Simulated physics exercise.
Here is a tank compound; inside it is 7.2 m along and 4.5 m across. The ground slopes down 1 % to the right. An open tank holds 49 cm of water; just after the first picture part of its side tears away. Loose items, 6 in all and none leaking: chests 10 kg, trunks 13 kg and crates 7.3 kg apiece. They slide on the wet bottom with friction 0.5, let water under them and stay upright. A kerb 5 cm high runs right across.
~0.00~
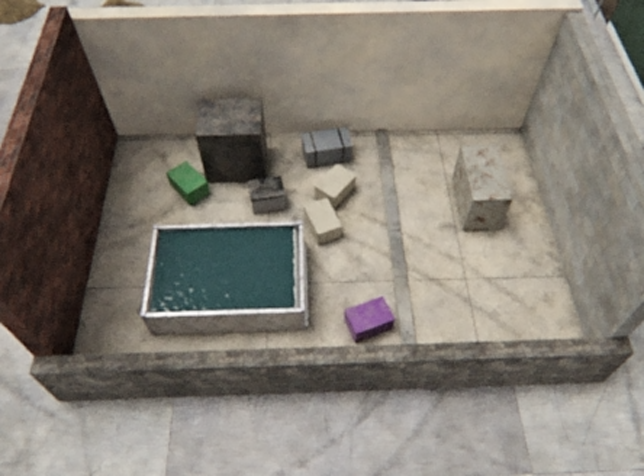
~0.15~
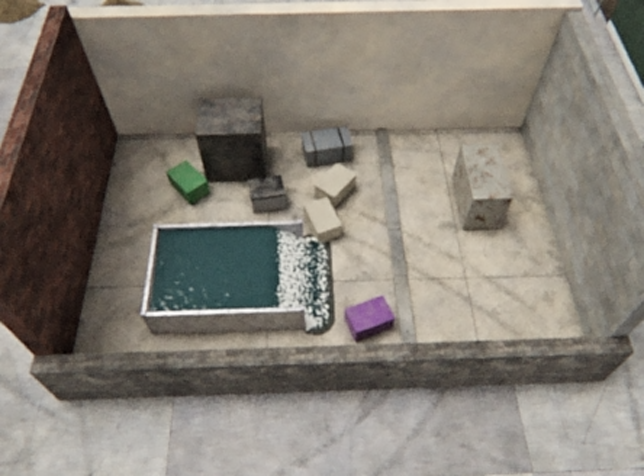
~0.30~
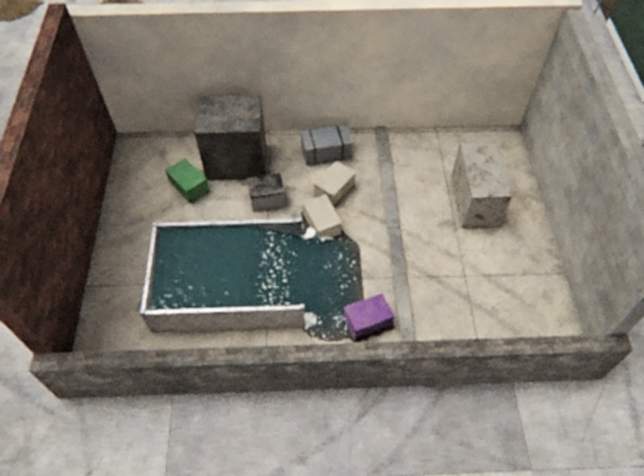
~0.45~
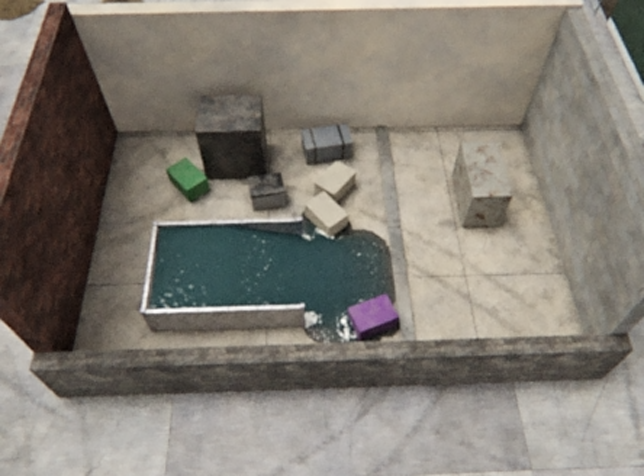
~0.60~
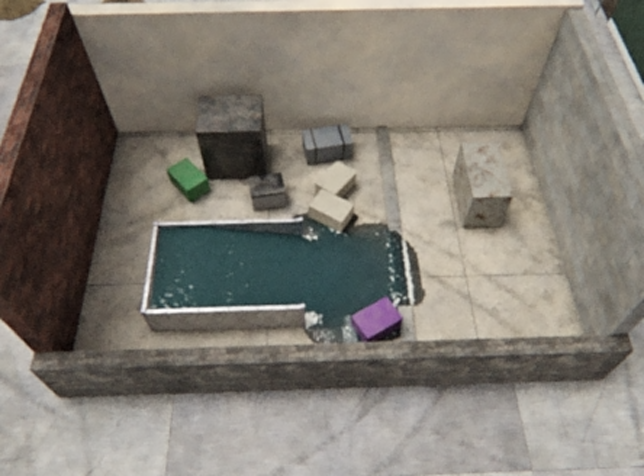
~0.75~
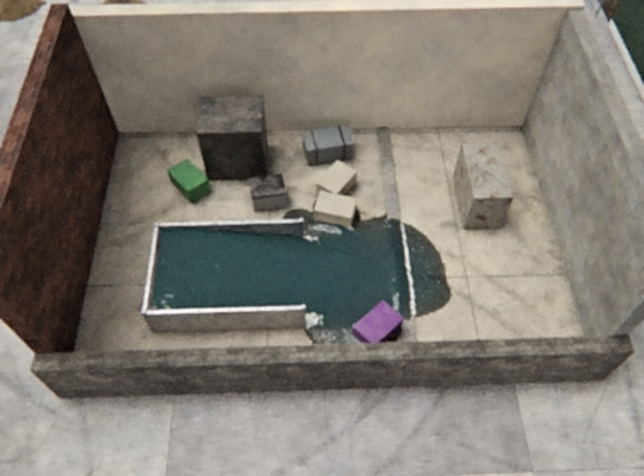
Water poured out through the right side of an open tank and spread rightward across the floor, nudging a pale block and the purple crate slightly before flowing over the low kerb.
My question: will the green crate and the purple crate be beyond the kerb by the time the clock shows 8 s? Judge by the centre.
Green crate stays short, purple crate crosses.
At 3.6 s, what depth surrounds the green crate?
Roughly 0 cm.
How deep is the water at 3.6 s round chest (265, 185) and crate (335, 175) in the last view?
About 0 and 1 cm.
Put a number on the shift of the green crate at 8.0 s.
About 0 cm.
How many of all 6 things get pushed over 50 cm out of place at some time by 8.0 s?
I count 4.
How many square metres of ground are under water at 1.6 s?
Roughly 14 m2.
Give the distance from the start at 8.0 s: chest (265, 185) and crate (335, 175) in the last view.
In that order: 10 cm, 80 cm.
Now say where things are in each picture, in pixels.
The first picture shows the green crate at (186, 177) rests on the ground; the purple crate at (370, 314) rests on the ground; water covers 3.0 m2; 0 of 6 have shifted.
The second picture shows the green crate at (186, 176), on the bottom; the purple crate at (370, 313), on the bottom; 3.7 m2 under water; 0 of 6 have shifted.
The third picture shows the green crate at (186, 174) rests on the ground; the purple crate at (369, 312), on the bottom; water covers 4.4 m2; 0 of 6 have shifted.
The fourth picture shows the green crate at (186, 173), on the bottom; the purple crate at (373, 313), on the bottom, 6 cm from its start; water covers 5.3 m2; 2 of 6 have shifted.
The fifth picture shows the green crate at (187, 174) rests on the ground; the purple crate at (377, 317) rests on the ground, 14 cm from its start; water covers 6.2 m2; 2 of 6 have shifted.
The sixth picture shows the green crate at (187, 174) rests on the ground; the purple crate at (379, 323) rests on the ground, 20 cm from its start; 7.3 m2 under water; 2 of 6 have shifted.
After 1.6 s the green crate is near (187, 174), 0.0 m from its start, aground; the purple crate is near (396, 327), 0.4 m from its start, afloat; 0 of 6 are over the mark; 1 afloat.
After 3.6 s the green crate is near (187, 174), 0.0 m from its start, aground; the purple crate is near (553, 309), 2.5 m from its start, afloat; 1 of 6 are over the mark; 2 afloat.
After 5.6 s the green crate is near (187, 174), 0.0 m from its start, aground; the purple crate is near (561, 268), 2.9 m from its start, afloat; 1 of 6 are over the mark; 2 afloat.
After 8.0 s the green crate is near (187, 174), 0.0 m from its start, aground; the purple crate is near (556, 244), 3.0 m from its start, afloat; 1 of 6 are over the mark; 4 afloat.
